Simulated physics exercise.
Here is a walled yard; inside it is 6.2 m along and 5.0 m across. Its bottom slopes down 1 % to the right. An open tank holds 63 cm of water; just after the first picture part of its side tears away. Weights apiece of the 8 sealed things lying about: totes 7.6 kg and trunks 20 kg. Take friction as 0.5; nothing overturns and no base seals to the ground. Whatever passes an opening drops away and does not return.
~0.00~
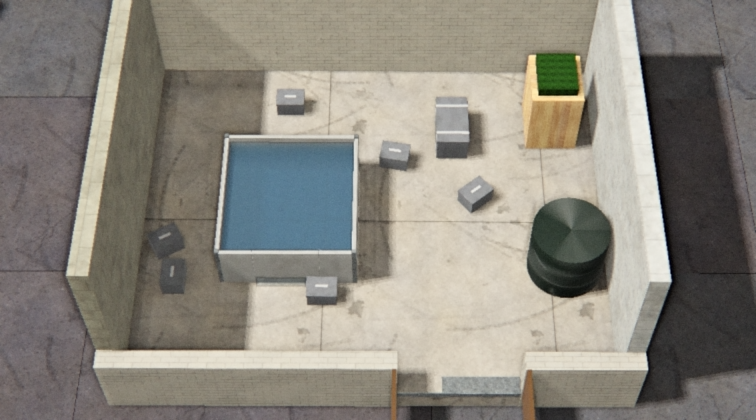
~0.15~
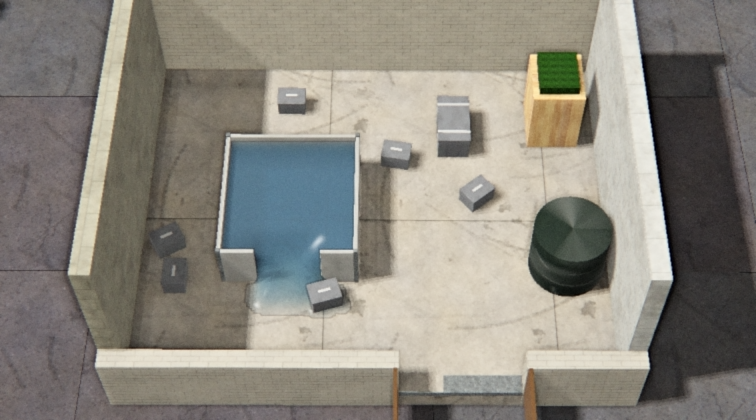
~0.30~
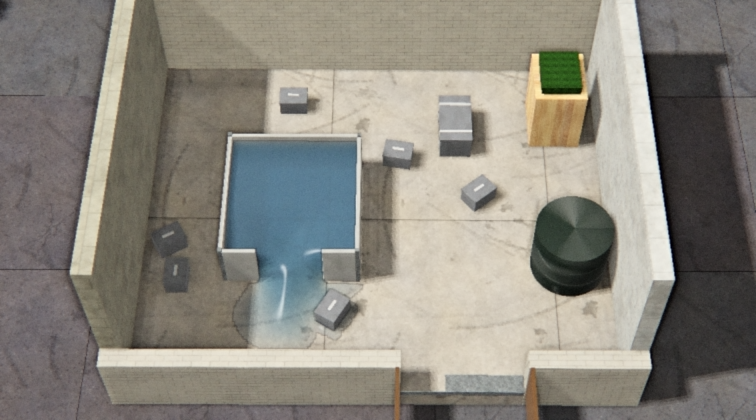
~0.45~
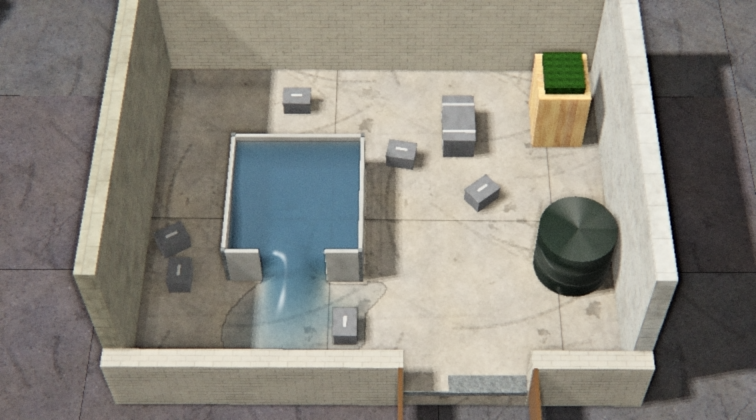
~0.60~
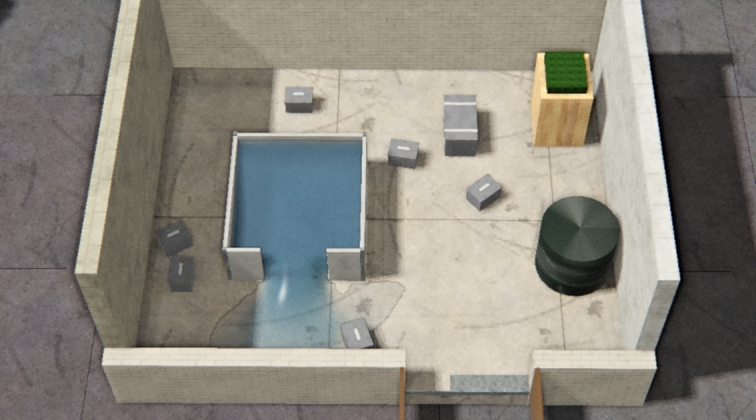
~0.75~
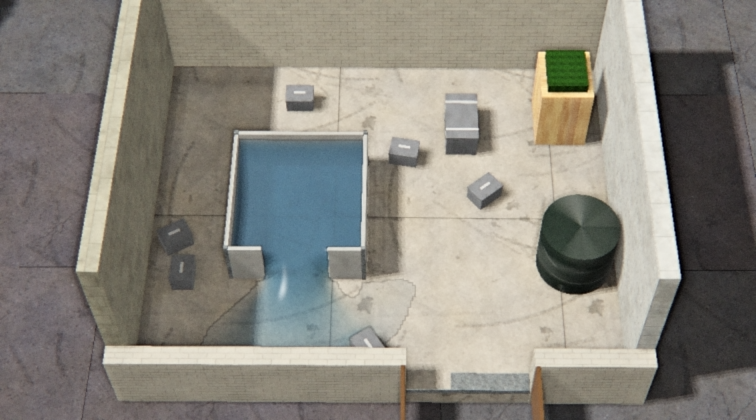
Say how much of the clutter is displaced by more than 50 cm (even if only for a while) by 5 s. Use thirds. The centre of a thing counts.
Share: One to two thirds.
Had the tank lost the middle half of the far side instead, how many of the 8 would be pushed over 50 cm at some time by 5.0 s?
Then 4.
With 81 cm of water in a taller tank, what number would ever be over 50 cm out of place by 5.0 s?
In that case 3 of them.
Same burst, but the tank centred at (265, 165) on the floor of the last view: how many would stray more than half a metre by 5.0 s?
In that case 3 of them.
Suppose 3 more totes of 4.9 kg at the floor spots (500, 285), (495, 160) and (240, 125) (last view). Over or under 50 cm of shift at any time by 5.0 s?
In turn: Past it, short of it, more.
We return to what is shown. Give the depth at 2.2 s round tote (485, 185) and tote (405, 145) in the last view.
Roughly 0 and 0 cm.
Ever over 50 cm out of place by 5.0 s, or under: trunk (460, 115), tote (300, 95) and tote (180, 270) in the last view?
In turn: Short of it, short of it, more.
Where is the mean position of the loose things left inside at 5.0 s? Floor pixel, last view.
Near (407, 145).
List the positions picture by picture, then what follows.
The first frame shows a tote at (321, 286), on the bottom; a tote at (476, 190) rests on the ground; 3.2 m2 under water; 0 of 8 have shifted.
The second frame shows a tote at (324, 291) rests on the ground, 8 cm from its start; a tote at (477, 188) rests on the ground; water covers 3.7 m2; 1 of 8 have shifted.
The third frame shows a tote at (332, 306), on the bottom, 32 cm from its start; a tote at (479, 188) rests on the ground; water covers 4.3 m2; 1 of 8 have shifted.
The fourth frame shows a tote at (345, 322), on the bottom, 59 cm from its start; a tote at (482, 188), on the bottom; water covers 5.1 m2; 1 of 8 have shifted.
The fifth frame shows a tote at (357, 335), on the bottom, 83 cm from its start; a tote at (484, 188) rests on the ground; water covers 5.4 m2; 1 of 8 have shifted.
The sixth frame shows a tote at (368, 344), on the bottom, 102 cm from its start; a tote at (485, 186), on the bottom; water covers 5.7 m2; 1 of 8 have shifted.
After 1.1 s 1 of 8 are over 50 cm from their spots; 0 afloat.
After 2.2 s 1 of 8 are over 50 cm from their spots; 0 afloat.
After 3.5 s 3 of 8 are over 50 cm from their spots; 2 afloat.
After 5.0 s 3 of 8 are over 50 cm from their spots, and 3 have been at some point; 1 afloat.
